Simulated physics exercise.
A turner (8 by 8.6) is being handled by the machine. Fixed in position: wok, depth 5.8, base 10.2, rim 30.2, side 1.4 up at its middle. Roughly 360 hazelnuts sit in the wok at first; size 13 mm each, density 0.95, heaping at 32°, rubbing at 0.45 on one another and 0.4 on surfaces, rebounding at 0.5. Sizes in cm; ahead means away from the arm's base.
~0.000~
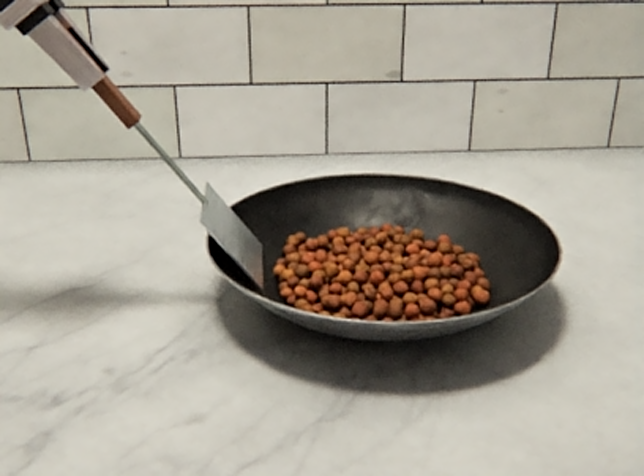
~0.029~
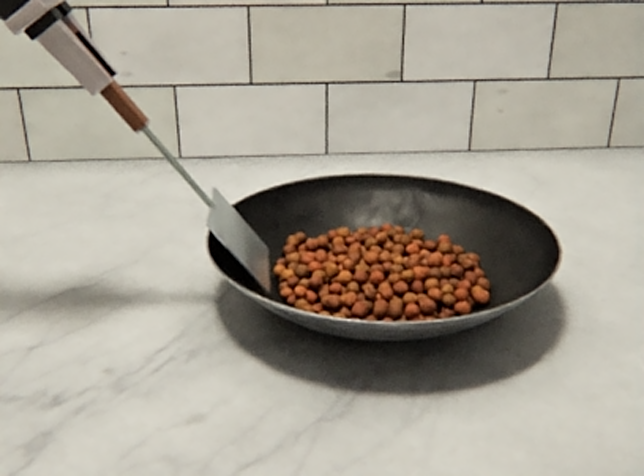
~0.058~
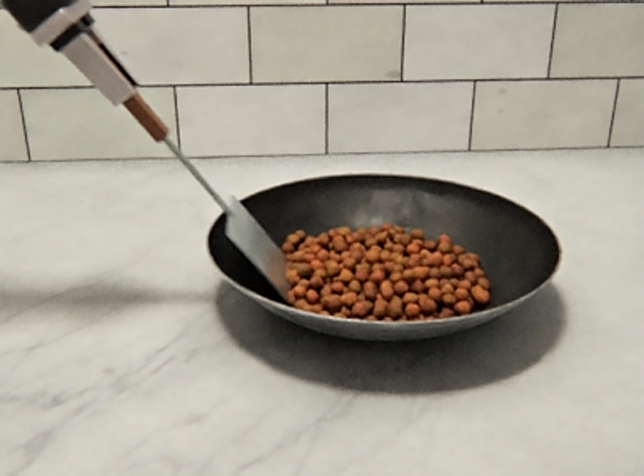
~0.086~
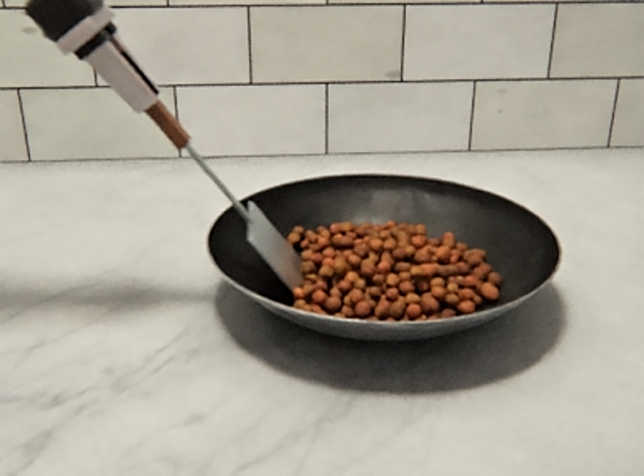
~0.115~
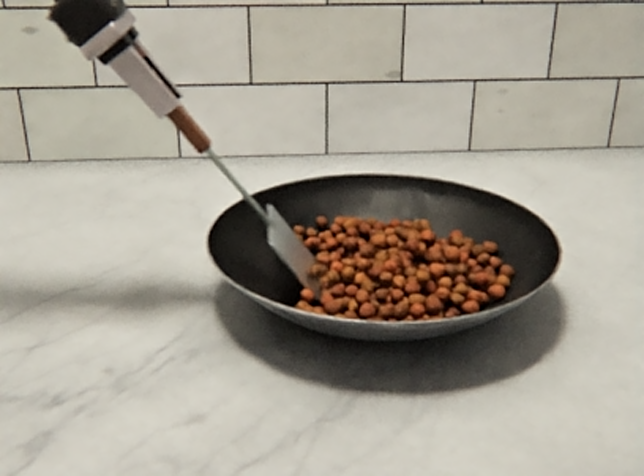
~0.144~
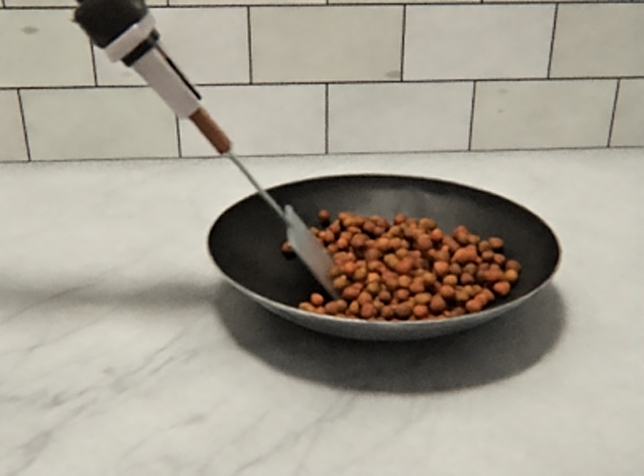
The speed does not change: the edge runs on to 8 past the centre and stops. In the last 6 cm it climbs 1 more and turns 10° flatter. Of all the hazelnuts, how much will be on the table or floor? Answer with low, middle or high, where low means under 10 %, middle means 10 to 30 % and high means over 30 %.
Low.
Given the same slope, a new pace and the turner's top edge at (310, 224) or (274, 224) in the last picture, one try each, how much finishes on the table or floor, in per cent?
Around 5 per cent, then around 0 per cent.
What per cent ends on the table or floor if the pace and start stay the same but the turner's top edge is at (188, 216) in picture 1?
0 percent or so.
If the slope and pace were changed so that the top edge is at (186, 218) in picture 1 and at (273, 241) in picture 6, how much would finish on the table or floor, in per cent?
I'd put it at roughly 0 per cent.
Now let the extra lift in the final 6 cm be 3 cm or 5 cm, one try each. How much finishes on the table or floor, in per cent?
You'd get some 0 per cent with the first setting and some 5 per cent with the second.
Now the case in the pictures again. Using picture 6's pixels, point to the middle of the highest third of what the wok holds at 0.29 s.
It is centred at about (481, 248).
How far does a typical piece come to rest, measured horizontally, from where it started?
Some 5 cm.
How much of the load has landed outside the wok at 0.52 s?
About 0 per cent.
By 0.21 s, sloping 54°, highest piece 5 above the table; 365 in the wok.
By 0.29 s, sloping 49°, highest piece 7 above the table; 365 in the wok.
By 0.52 s, sloping 44°, highest piece 7 above the table; 363 in the wok, 2 on the table or floor.
By 1.57 s, sloping 44°, highest piece 7 above the table; 363 in the wok, 2 on the table or floor.
Final count, 363 in the wok, 2 on the table or floor. That is 1 % on the table or floor.
